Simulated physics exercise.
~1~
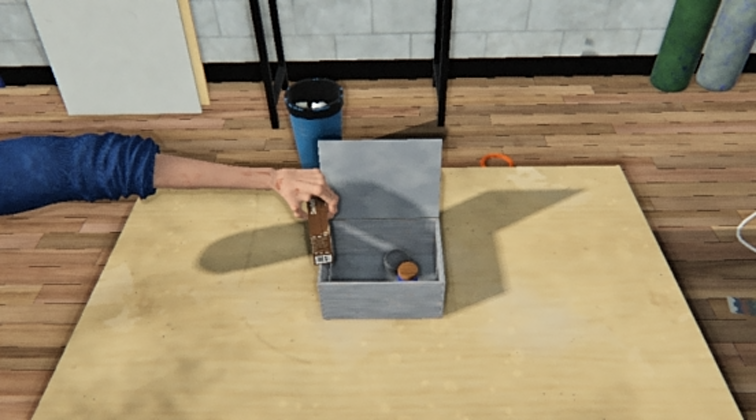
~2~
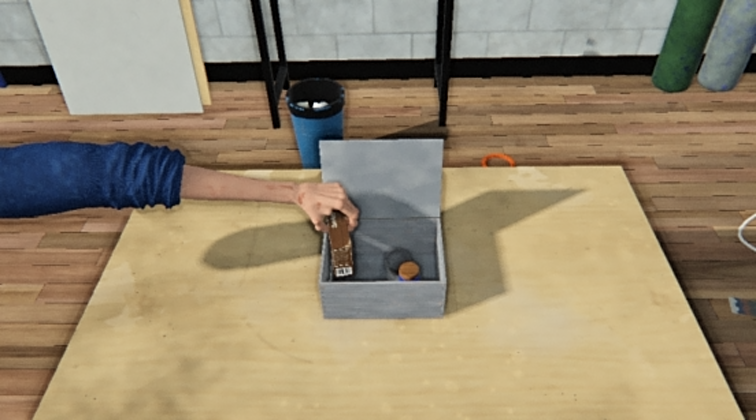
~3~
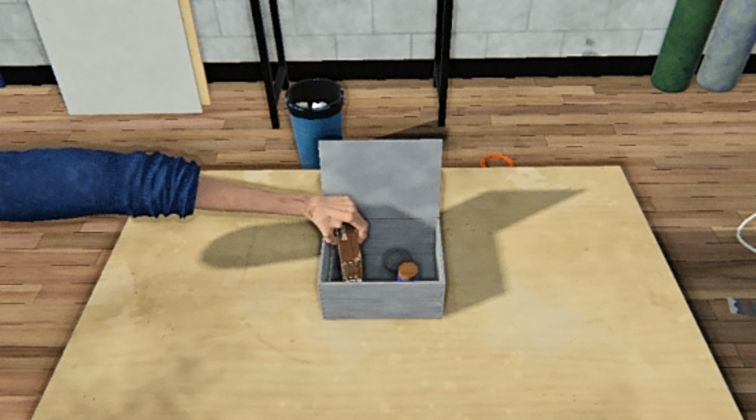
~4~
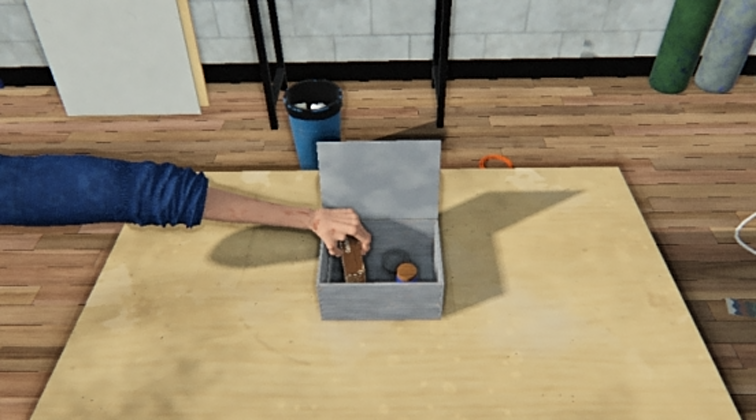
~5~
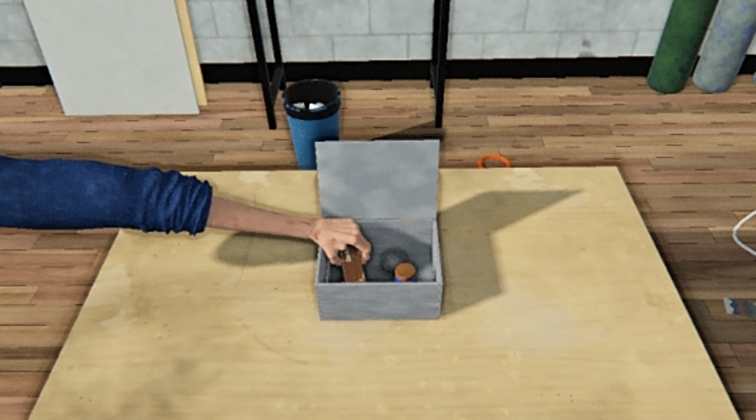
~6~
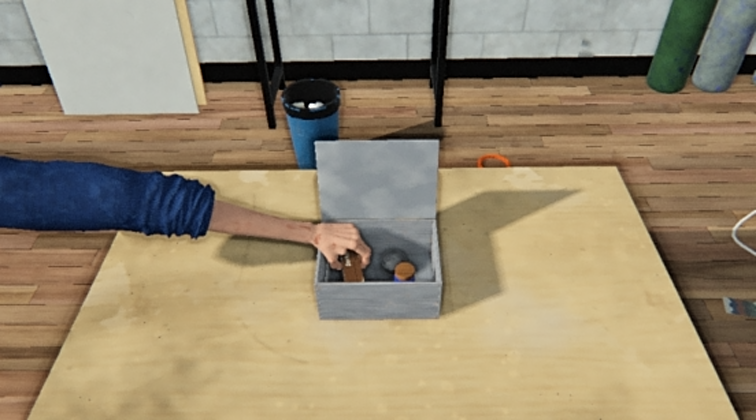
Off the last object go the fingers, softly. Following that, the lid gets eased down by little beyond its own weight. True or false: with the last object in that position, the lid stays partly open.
False, the lid closes.
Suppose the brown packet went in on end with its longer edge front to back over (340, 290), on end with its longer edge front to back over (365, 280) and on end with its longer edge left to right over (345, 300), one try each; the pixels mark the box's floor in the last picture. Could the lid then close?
So: First open, second open, third open.
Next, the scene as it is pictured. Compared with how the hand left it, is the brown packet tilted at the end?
Well, it stays just as set.
Then, 1.30 s past the last view, lid 83° above the rim.
Then, 1.70 s past the last view, lid 46° above the rim.
Then, 1.90 s past the last view, lid 15° above the rim.
Finally, lid shut; all 3 still in place. Final places as the last picture's camera would see them, brown packet near (352, 271).
